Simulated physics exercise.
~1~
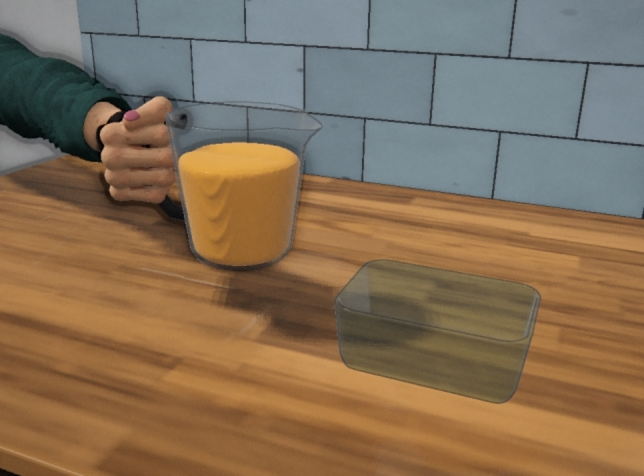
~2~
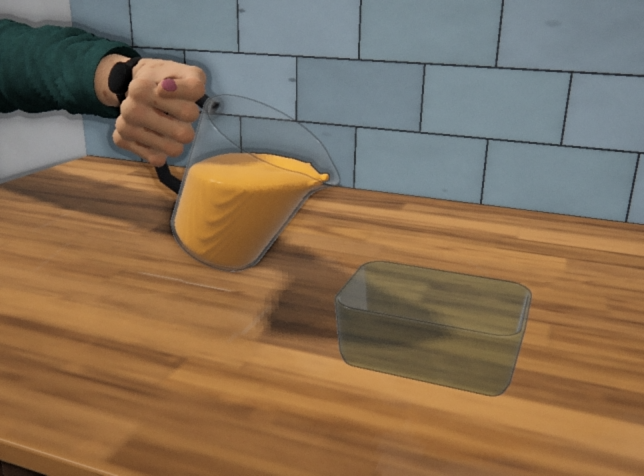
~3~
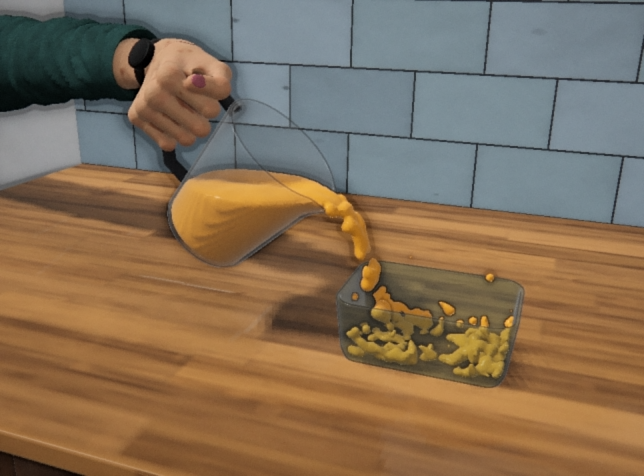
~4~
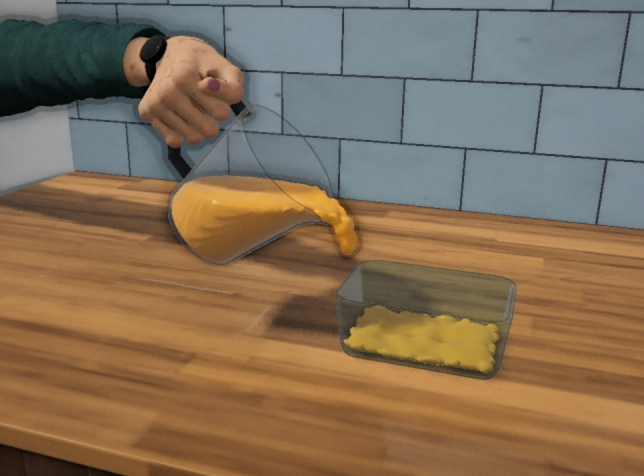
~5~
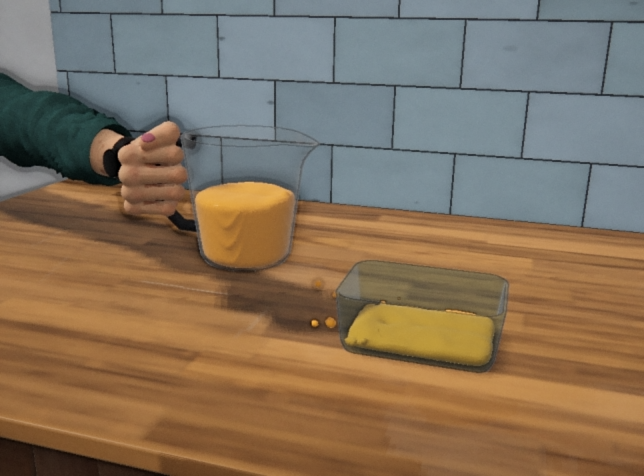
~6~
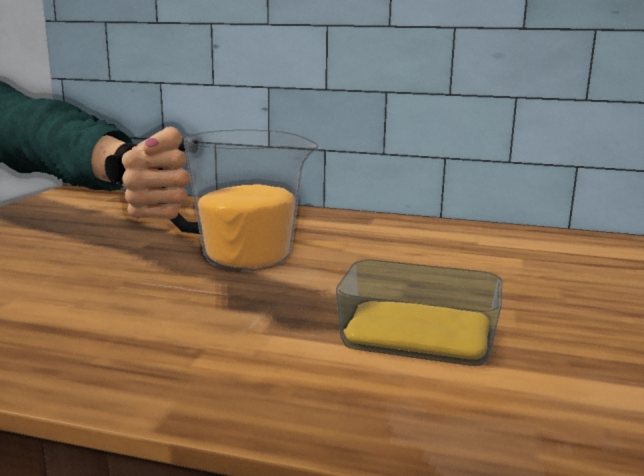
A hand in a dark green sleeve, wearing a black watch, holds a clear flared jug of orange juice on a wooden worktop against blue-grey wall tiles, seen from slightly above as the view drifts gently sideways. To the right sits an empty, clear rectangular food box. The hand lifts and tips the jug to the right, and juice pours over the lip into the box, splashing about inside. The jug eases back, then tips forward again before returning upright, as a few stray drops appear beside the box. Finally, the box holds a shallow yellowish layer, while the jug remains partly full.
